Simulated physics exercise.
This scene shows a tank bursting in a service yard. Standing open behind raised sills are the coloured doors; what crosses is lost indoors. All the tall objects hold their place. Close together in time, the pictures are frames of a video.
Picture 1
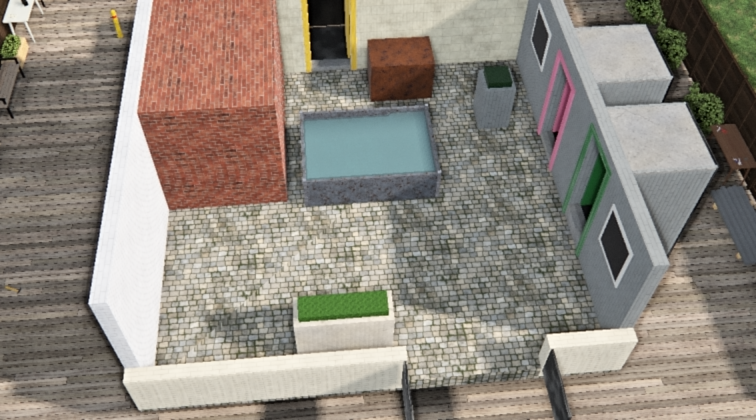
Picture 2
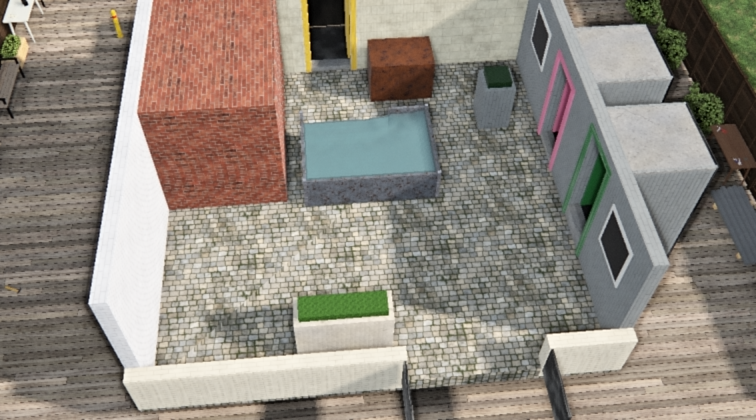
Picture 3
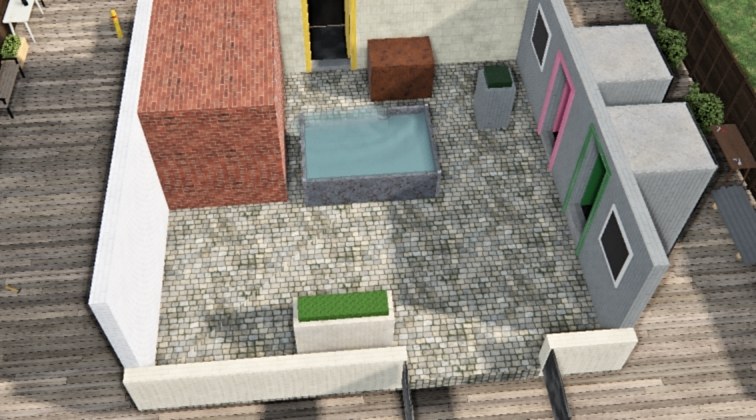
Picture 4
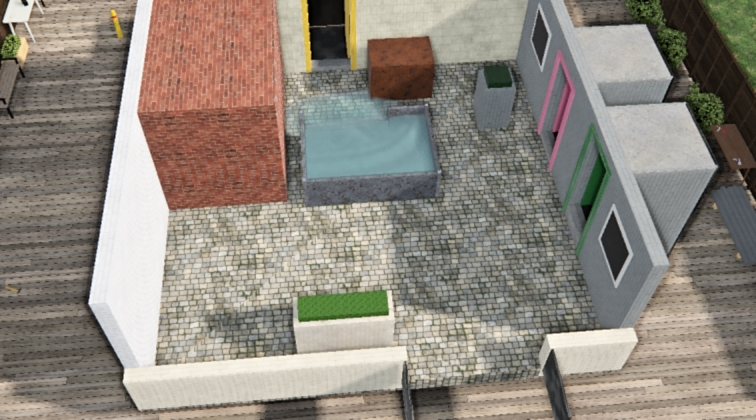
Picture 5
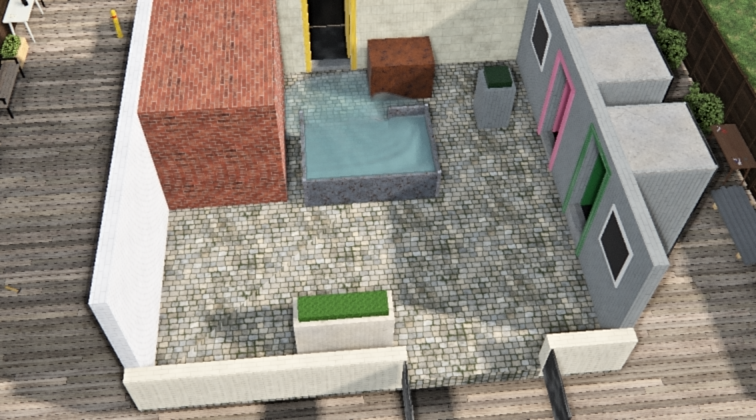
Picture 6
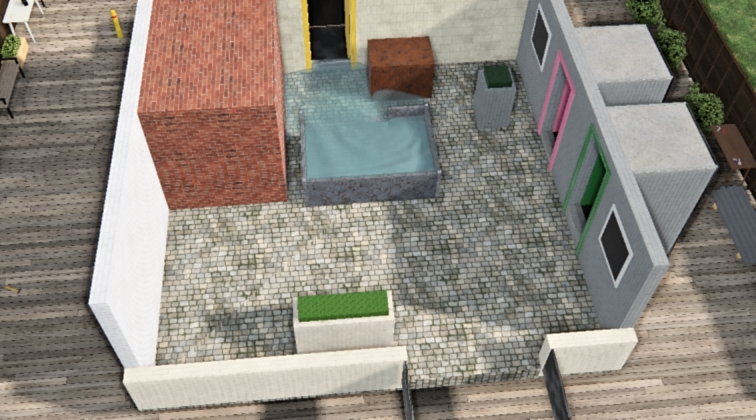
A walled service yard paved in pale cobbles is seen from high above, with wooden decking around it. A grey stone tank of blue-green water stands near the centre, between a large red brick block at left and pink and green doors at right, with a brown box behind and a grass-topped planter in front. The water sways, then spills out on the tank's far side and spreads thinly across the cobbles toward the yellow-framed doorway, while the camera stays still.
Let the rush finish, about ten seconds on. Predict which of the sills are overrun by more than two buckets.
The pink door is not overrun, the yellow door is overrun, the green door is not overrun.
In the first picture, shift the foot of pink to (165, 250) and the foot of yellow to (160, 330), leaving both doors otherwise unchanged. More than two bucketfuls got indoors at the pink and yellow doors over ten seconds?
Then pink door comes up short and yellow door comes up short.
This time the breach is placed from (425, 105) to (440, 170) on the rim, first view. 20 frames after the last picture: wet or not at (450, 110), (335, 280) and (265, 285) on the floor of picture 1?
In the order given: Swamped, untouched and untouched.
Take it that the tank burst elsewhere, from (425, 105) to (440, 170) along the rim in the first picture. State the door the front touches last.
My pick is the yellow door.
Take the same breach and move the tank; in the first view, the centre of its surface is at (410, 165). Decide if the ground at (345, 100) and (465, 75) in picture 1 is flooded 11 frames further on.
The first spot is swamped and the second is swamped.
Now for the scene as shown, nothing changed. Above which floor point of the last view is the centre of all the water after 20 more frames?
Point: (359, 123).
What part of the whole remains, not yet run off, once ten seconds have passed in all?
About 76 per cent.
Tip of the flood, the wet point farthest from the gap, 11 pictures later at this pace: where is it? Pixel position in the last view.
Roughly at (513, 61).
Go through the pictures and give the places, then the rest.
The first frame shows still water in the tank at (368, 145).
In the second frame, the front is at a hidden place, out from the gap on the tank's far side.
In the third frame, water pours out on the tank's far side and has run to (296, 122).
In the fourth frame, water pours out on the tank's far side and has run to (288, 112).
In the fifth frame, the front is at (361, 74), out from the gap on the tank's far side.
In the sixth frame, the front is at (286, 75), out from the gap on the tank's far side.
A moment on, water covers 15 % of the floor; the pink door not reached, the yellow door far over two buckets in, the green door not reached.
Next, water covers 20 % of the floor; the pink door not reached, the yellow door far over two buckets in, the green door not reached.
Then, water covers 25 % of the floor; the pink door not reached, the yellow door far over two buckets in, the green door not reached.
Later, water covers 55 % of the floor; the pink door wet at the sill, nothing in, the yellow door far over two buckets in, the green door wet at the sill, nothing in.
In the end, water covers 80 % of the floor; the pink door wet at the sill, nothing in, the yellow door far over two buckets in, the green door wet at the sill, nothing in.
